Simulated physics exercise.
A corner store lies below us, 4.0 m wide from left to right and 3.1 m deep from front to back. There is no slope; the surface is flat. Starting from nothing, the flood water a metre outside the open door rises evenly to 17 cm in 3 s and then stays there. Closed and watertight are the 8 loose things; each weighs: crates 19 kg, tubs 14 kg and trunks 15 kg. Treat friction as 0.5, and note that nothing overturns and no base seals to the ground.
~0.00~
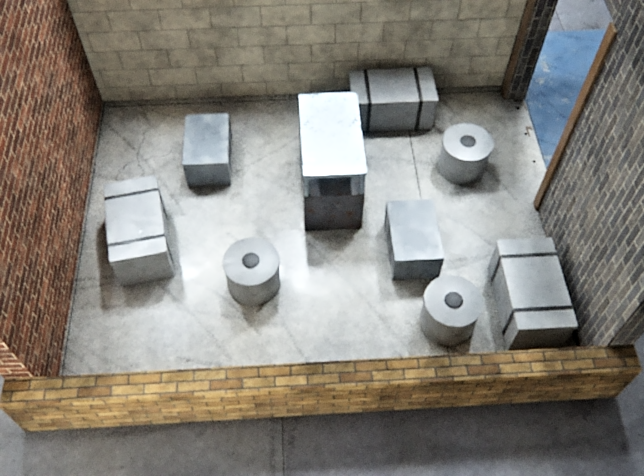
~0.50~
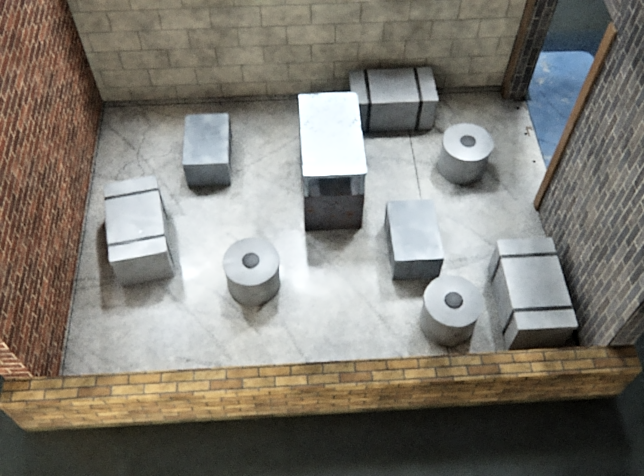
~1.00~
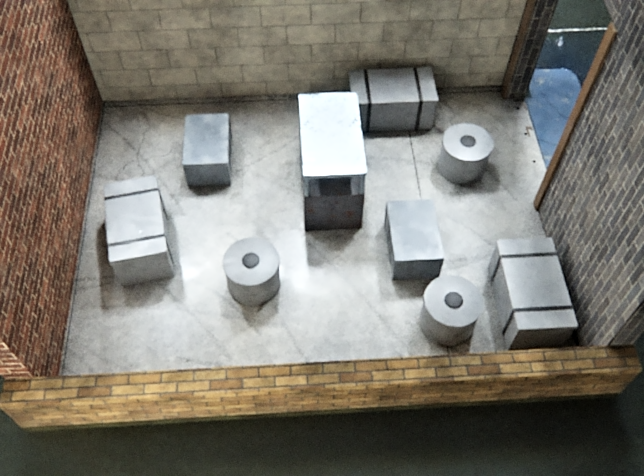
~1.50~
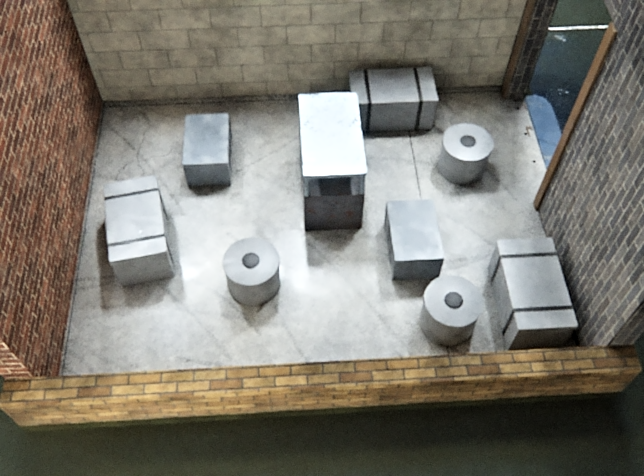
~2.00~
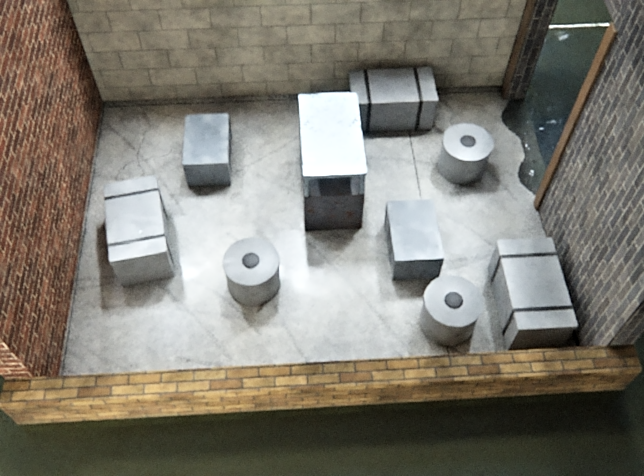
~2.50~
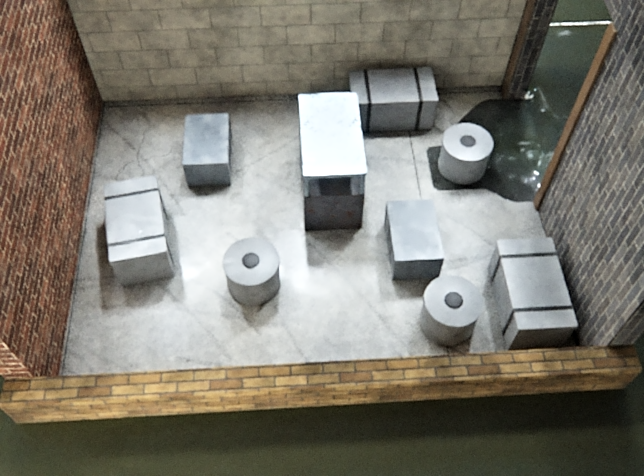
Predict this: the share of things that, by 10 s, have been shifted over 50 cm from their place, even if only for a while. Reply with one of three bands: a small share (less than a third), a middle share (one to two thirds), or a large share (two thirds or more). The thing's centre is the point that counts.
A middle share, one to two thirds.
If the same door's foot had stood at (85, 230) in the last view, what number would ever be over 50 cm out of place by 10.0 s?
That gives 4 of them.
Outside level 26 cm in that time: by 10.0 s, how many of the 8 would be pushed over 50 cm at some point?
With that change, 7 of them.
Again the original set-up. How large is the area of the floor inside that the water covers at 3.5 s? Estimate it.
My estimate is roughly 2.5 m2.
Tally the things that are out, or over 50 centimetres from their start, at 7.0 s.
At that moment it comes to 3.
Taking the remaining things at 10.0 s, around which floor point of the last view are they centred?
Centre of the remaining things: Roughly (270, 244).
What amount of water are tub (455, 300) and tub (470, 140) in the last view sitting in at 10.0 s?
First roughly 8 cm, second roughly 8 cm.
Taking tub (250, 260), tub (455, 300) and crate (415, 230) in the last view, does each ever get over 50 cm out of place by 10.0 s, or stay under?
Within, within, beyond.
After 3.5 s 0 of 8 are over 50 cm from their spots; 0 afloat.
After 4.5 s 2 of 8 are over 50 cm from their spots; 0 afloat.
After 7.0 s 3 of 8 are over 50 cm from their spots; 1 afloat.
After 10.0 s 4 of 8 are over 50 cm from their spots, and 4 have been at some point; 4 afloat.
